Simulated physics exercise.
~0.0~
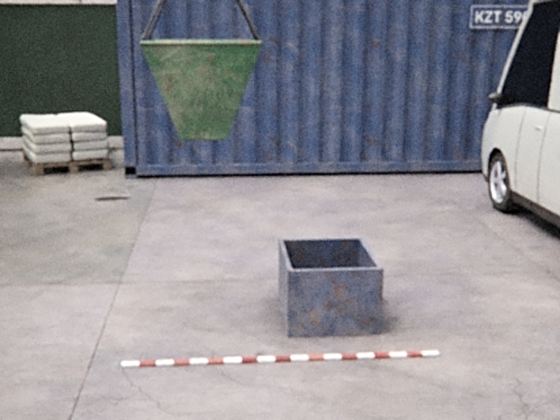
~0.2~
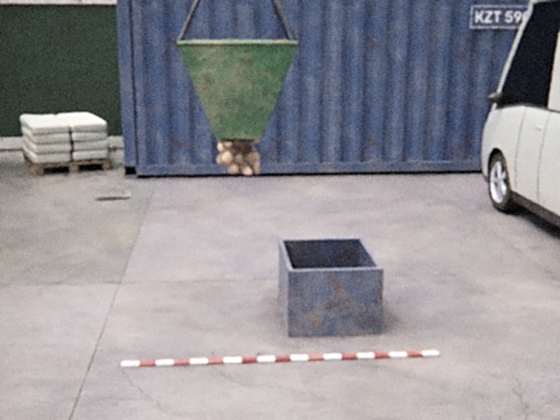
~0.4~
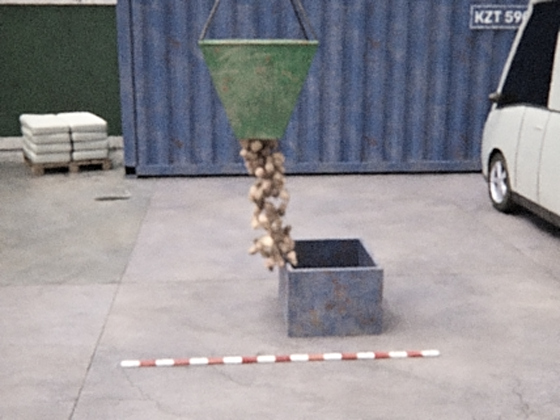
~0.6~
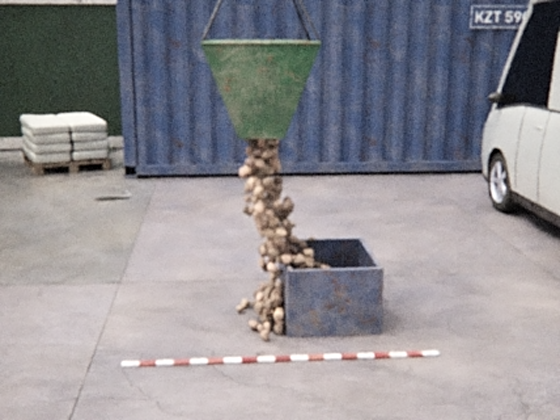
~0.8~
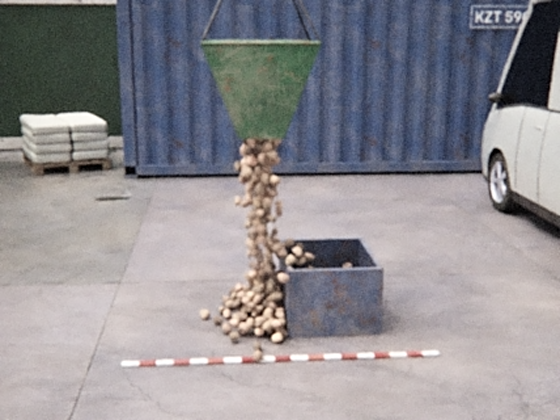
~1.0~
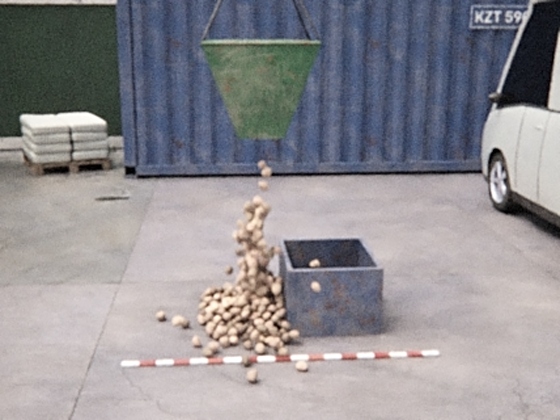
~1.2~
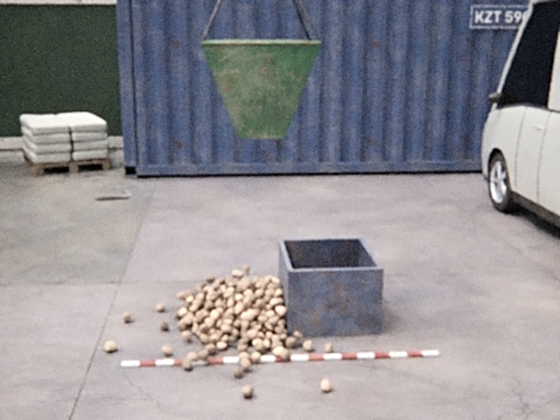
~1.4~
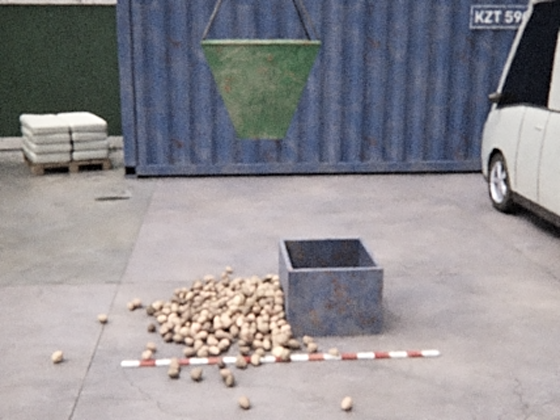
Concrete yard with a blue container, a green hopper moving right, stopping and dropping stones, most piling left of a bin.
